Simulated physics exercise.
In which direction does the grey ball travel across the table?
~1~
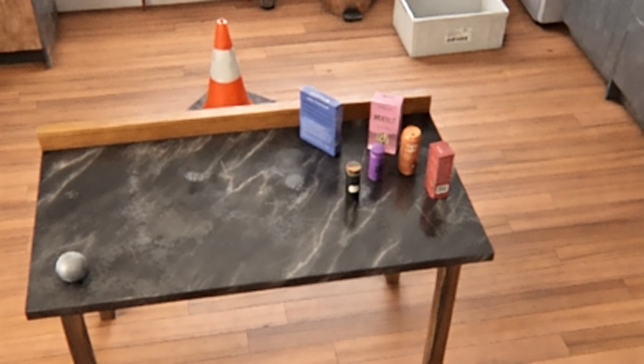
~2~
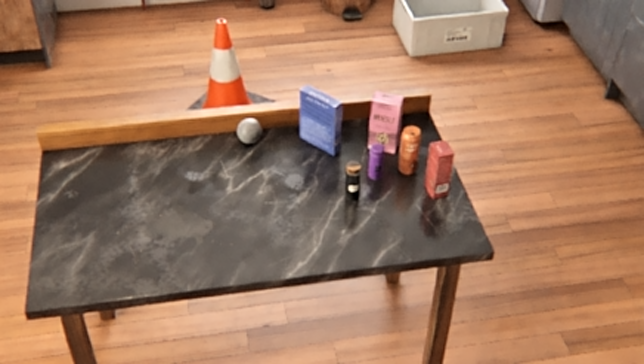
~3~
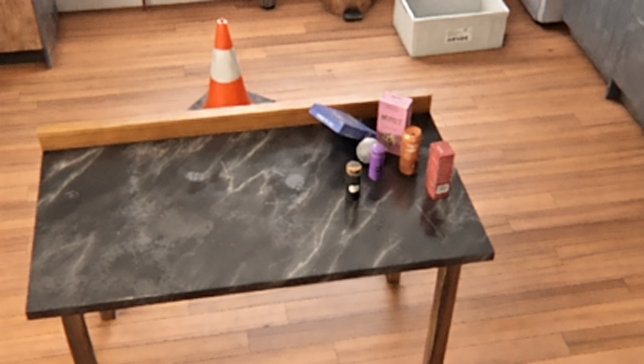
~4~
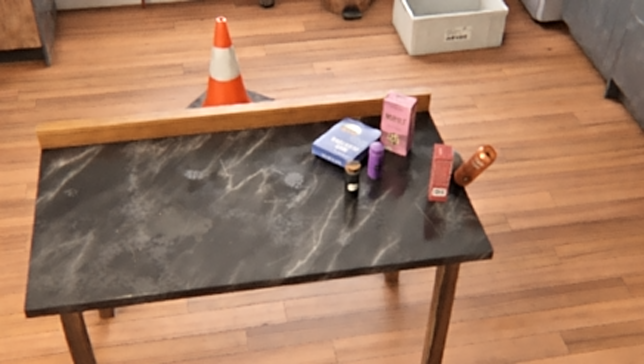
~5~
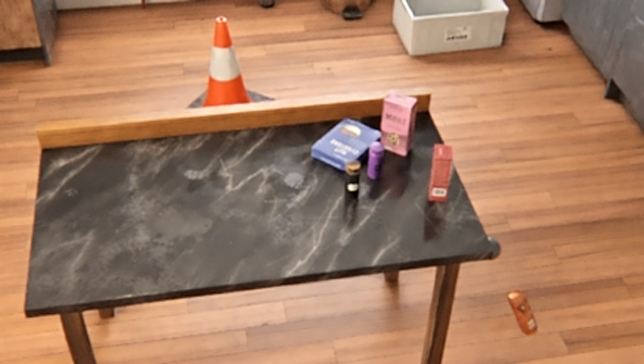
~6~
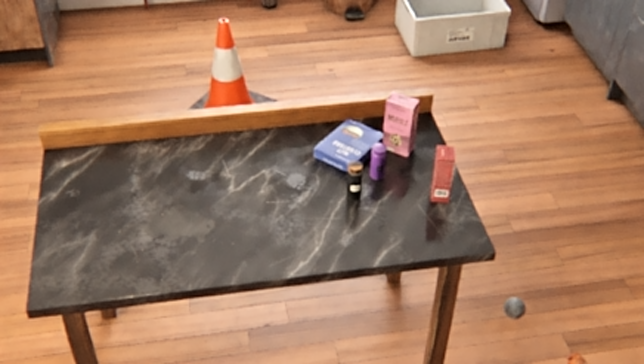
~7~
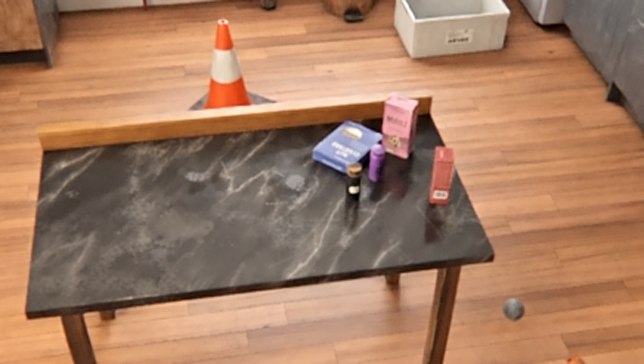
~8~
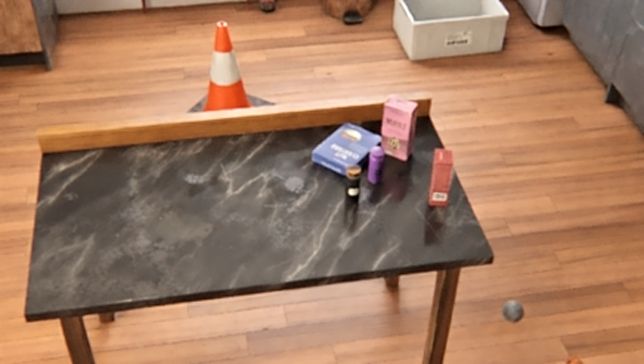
The grey ball moves to the right.
